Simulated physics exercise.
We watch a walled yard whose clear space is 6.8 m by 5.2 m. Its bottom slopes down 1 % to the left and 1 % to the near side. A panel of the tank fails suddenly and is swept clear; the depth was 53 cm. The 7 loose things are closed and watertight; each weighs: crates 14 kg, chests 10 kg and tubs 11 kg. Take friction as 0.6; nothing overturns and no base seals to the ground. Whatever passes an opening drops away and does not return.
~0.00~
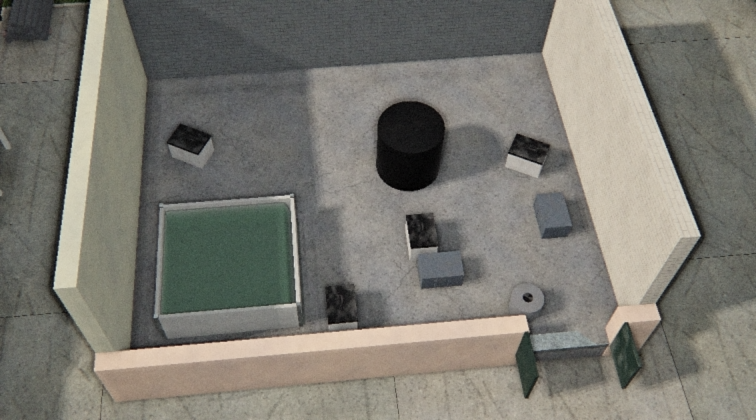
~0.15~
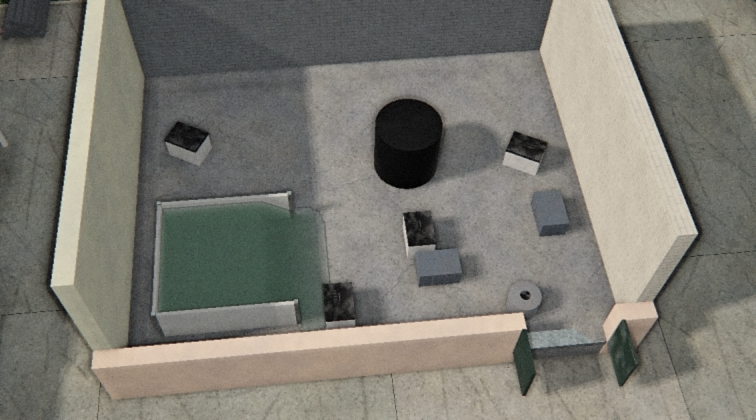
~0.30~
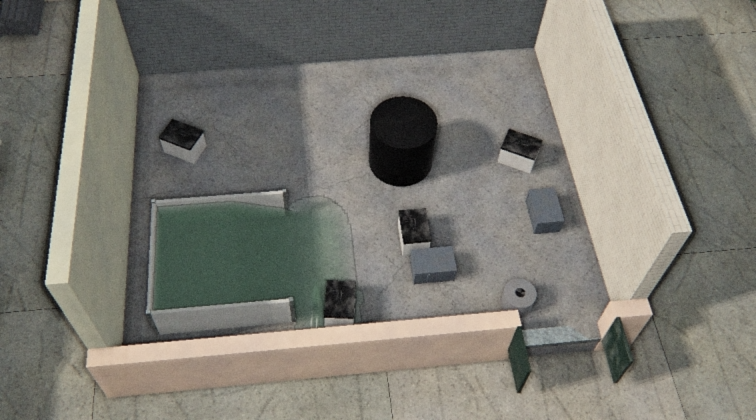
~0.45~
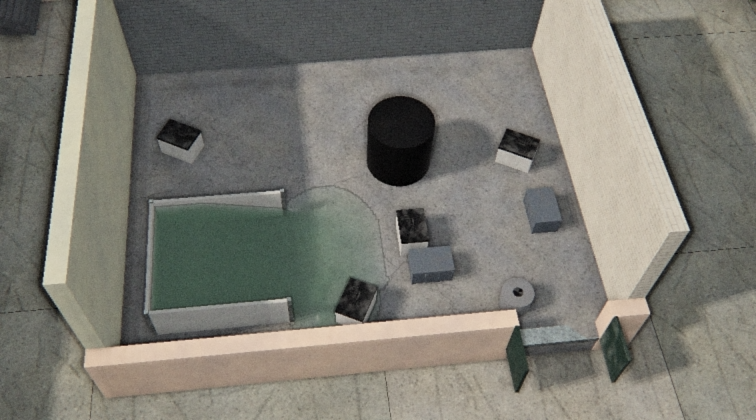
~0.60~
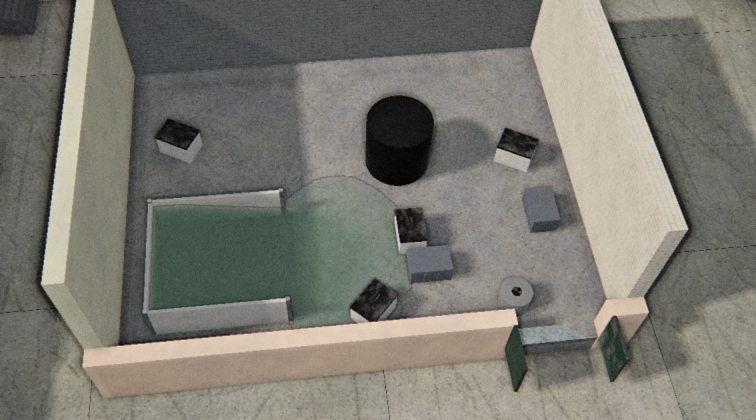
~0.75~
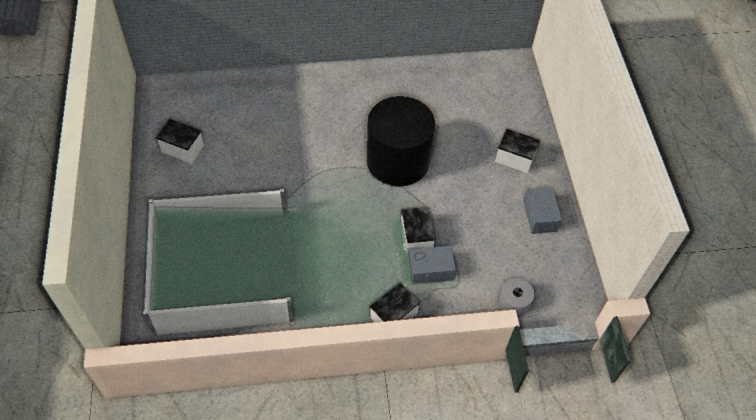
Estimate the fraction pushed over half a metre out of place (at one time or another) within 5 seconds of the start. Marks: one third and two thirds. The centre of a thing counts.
That comes to two thirds or more.
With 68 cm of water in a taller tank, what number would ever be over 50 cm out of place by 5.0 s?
Then 6.
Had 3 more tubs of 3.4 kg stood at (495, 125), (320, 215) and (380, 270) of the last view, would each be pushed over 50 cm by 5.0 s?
In turn: Past it, past it, over.
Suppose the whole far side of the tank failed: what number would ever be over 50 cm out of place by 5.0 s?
In that case 1 of them.
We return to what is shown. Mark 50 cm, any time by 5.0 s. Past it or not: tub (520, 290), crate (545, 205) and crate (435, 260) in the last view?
In that order: Over, more, over.
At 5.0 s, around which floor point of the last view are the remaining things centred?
Near (419, 134).
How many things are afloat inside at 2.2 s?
At that moment 1.
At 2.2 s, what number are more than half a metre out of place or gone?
4 of them.
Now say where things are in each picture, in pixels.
The first frame shows a chest at (342, 303) rests on the ground; a chest at (422, 230) rests on the ground; water covers 3.2 m2; 0 of 7 have shifted.
The second frame shows a chest at (339, 301) rests on the ground; a chest at (420, 227), on the bottom; 4.1 m2 under water; 0 of 7 have shifted.
The third frame shows a chest at (340, 298), on the bottom, 8 cm from its start; a chest at (415, 225) rests on the ground; water covers 4.9 m2; 1 of 7 have shifted.
The fourth frame shows a chest at (356, 299) rests on the ground, 33 cm from its start; a chest at (413, 225), on the bottom; water covers 6.0 m2; 1 of 7 have shifted.
The fifth frame shows a chest at (374, 300) rests on the ground, 59 cm from its start; a chest at (412, 224), on the bottom; 7.2 m2 under water; 1 of 7 have shifted.
The sixth frame shows a chest at (395, 304) rests on the ground, 86 cm from its start; a chest at (418, 224), on the bottom, 8 cm from its start; water covers 8.3 m2; 2 of 7 have shifted.
After 1.1 s 2 of 7 are over 50 cm from their spots; 0 afloat.
After 2.2 s 4 of 7 are over 50 cm from their spots; 1 afloat.
After 3.5 s 5 of 7 are over 50 cm from their spots; 3 afloat.
After 5.0 s 6 of 7 are over 50 cm from their spots, and 6 have been at some point; 3 afloat.
